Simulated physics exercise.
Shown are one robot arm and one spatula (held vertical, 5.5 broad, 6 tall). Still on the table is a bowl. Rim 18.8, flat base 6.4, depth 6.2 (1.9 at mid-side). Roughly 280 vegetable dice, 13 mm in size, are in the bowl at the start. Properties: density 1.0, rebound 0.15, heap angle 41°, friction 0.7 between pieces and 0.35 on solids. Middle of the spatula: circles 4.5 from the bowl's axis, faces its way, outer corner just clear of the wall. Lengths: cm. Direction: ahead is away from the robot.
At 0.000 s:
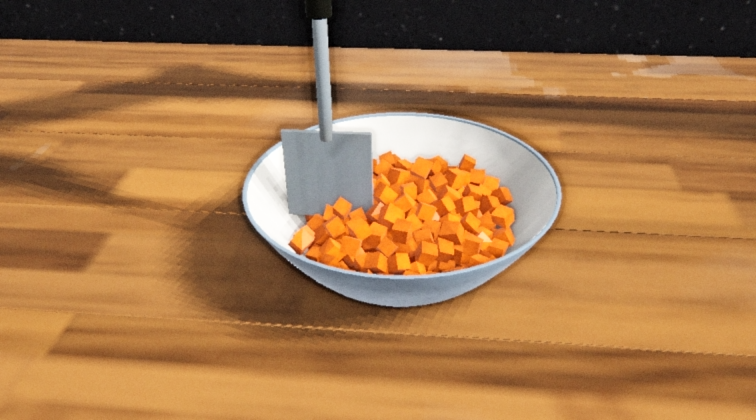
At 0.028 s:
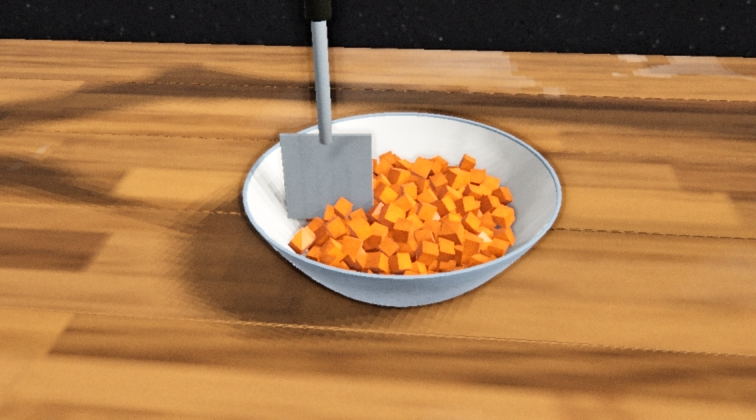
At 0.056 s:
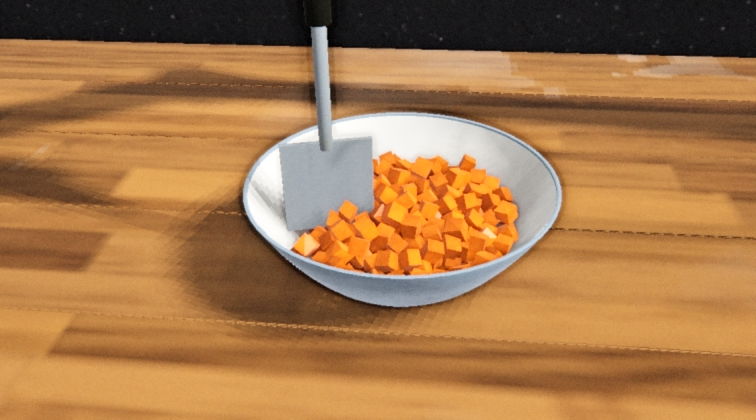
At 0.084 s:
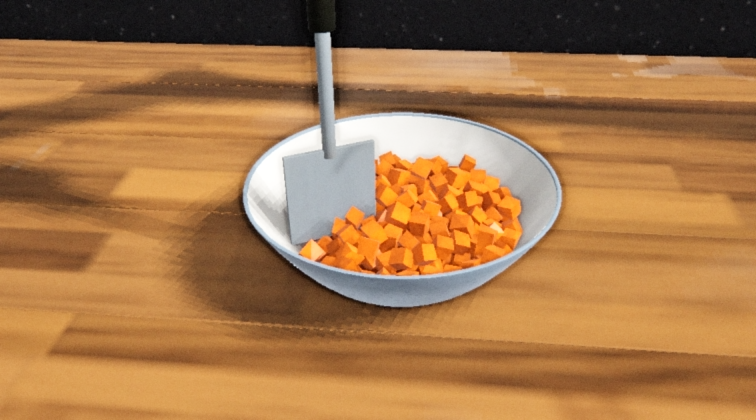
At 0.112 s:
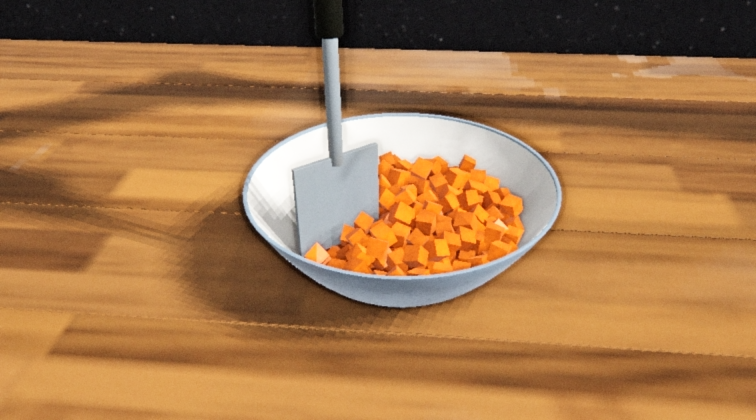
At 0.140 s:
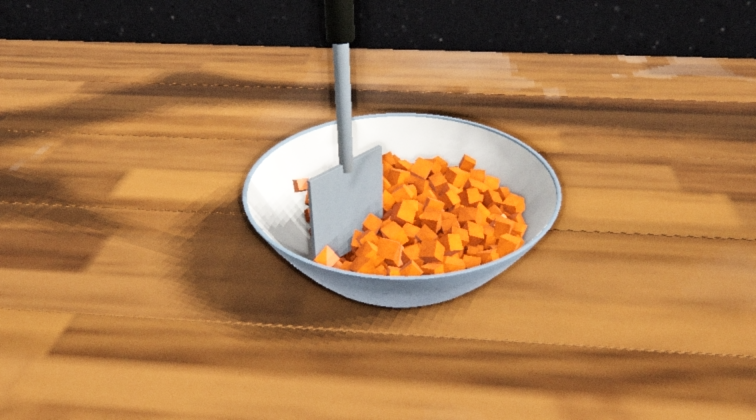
A grey spatula with a dark handle, held upright, stands at the left side of a wide bowl on a striped wooden table before a dark speckled background, seen from slightly above. The white bowl holds a heap of small orange vegetable cubes. The spatula slides along the bowl's left side toward the viewer, turning slightly and nudging nearby cubes, while the bowl and camera stay still.
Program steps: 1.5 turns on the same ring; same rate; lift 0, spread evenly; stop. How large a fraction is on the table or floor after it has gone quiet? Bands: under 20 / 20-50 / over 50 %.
20-50 %.
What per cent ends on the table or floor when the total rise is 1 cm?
About 30 percent.
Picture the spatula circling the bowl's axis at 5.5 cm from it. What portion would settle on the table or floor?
That would come to roughly 15 percent.
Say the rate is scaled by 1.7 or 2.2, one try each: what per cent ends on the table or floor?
Some 50 and 55 per cent.
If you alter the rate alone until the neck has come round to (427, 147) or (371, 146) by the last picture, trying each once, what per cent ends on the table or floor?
Close to 55 and 45 in a hundred.
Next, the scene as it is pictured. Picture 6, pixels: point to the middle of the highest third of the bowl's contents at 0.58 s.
The top third is centred near (393, 146) in the last picture.
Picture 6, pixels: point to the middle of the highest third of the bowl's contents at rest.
(463, 164).
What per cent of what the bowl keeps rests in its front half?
25 %.
After 0.58 s, 244° round, highest piece 9 above the table; 247 in the bowl, 30 on the table or floor, 5 in flight or on the tool.
After 1.03 s, 75° round, highest piece 9 above the table; 213 in the bowl, 60 on the table or floor, 9 in flight or on the tool.
After 1.45 s, 180° round, highest piece 7 above the table; 185 in the bowl, 96 on the table or floor, 1 in flight or on the tool.
After 2.15 s, 180° round, highest piece 7 above the table; 185 in the bowl, 97 on the table or floor.
At rest, 185 in the bowl, 97 on the table or floor. That is 34 % on the table or floor.
